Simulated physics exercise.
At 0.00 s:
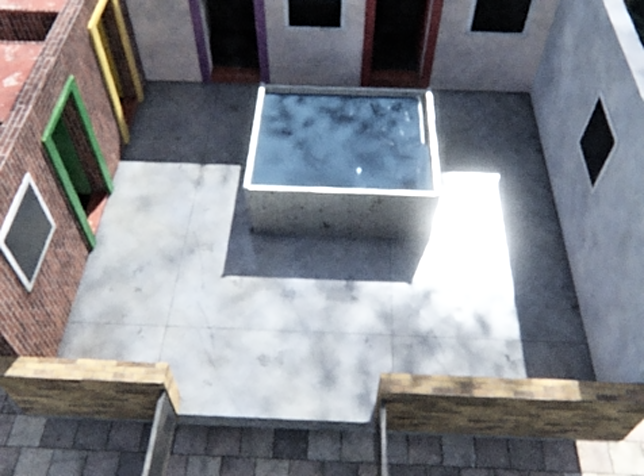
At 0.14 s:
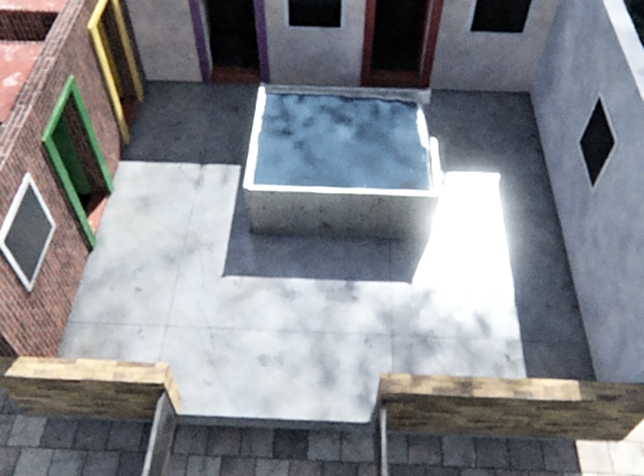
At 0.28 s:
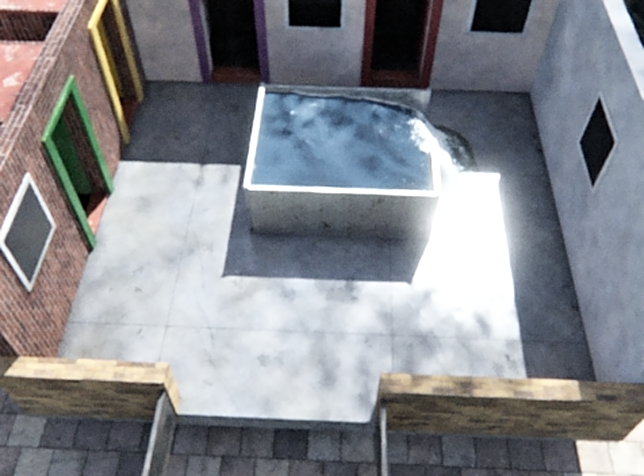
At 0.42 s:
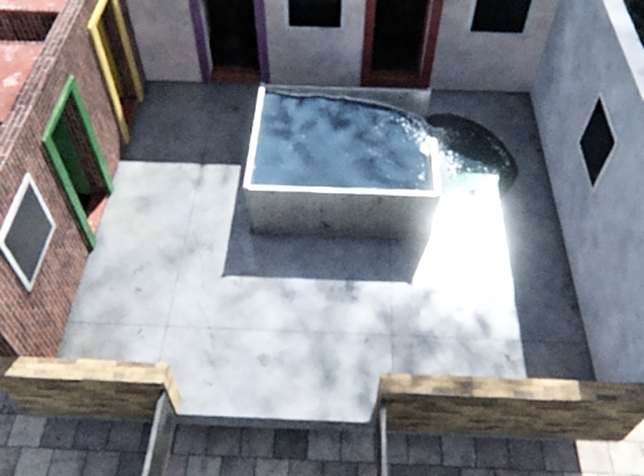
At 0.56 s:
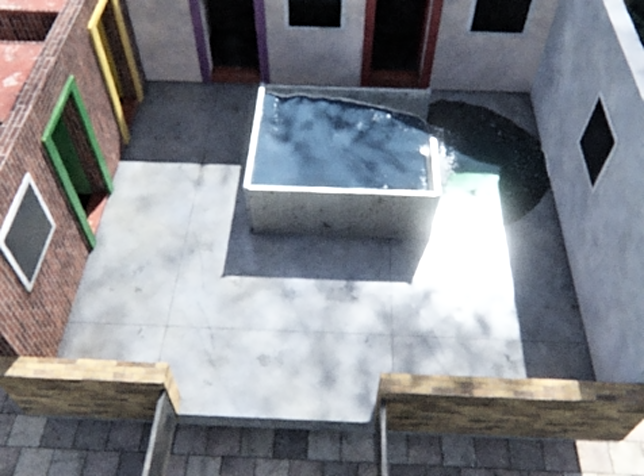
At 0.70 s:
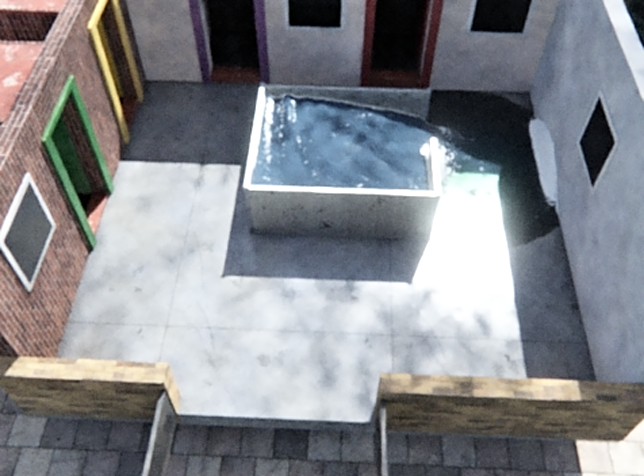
The video shows a walled yard with a raised water tank near the back; a section of its right side gives way, and water pours onto the floor, spreading rightward in a dark, widening pool to the right wall.
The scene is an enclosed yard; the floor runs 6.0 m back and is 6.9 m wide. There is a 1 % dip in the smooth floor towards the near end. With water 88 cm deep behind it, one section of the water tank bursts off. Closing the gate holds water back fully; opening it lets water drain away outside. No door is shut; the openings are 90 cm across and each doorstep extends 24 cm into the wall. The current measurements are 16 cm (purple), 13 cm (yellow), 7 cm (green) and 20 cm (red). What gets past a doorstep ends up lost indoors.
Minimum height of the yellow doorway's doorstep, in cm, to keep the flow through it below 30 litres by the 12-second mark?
Roughly 17 cm.
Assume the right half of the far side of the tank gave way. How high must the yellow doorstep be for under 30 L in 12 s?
Close to 16 cm at the least.
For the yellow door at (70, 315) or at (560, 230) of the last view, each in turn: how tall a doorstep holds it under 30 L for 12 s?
First place around 14.0 cm, second around 20 cm.
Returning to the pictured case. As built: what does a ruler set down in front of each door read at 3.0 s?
Purple door 1 cm, yellow door 0 cm, green door 0 cm, red door 13 cm.
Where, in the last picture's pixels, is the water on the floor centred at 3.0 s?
About (408, 181).
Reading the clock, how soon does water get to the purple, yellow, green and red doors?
Purple = 3.0 s, yellow = 3.8 s, green = 4.5 s, red = 1.4 s.
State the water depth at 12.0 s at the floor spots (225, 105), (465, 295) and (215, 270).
First spot about 11 cm, second about 5 cm, third about 12 cm.
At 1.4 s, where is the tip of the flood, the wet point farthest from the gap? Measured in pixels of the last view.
Close to pixel (583, 335).
After 1.4 s water covers 20 % of the floor, deepest (68 cm) near (529, 100); it has not reached the yellow door.
After 3.0 s water covers 45 % of the floor, deepest (43 cm) near (529, 100); it has not reached the yellow door.
After 12.0 s water covers 100 % of the floor, deepest (15 cm) near (47, 389); 12 cm at the yellow door, 91 litres in over its 13 cm doorstep.
At the yellow door as built, the water arrived by 3.8 s and peaked near 24 cm at 4.2 s.
Run again over the same 12 s with other heights there, 72 litres in over 14 cm, 7 litres over 22 cm. The limit of 30 litres is kept from about 17 cm up.
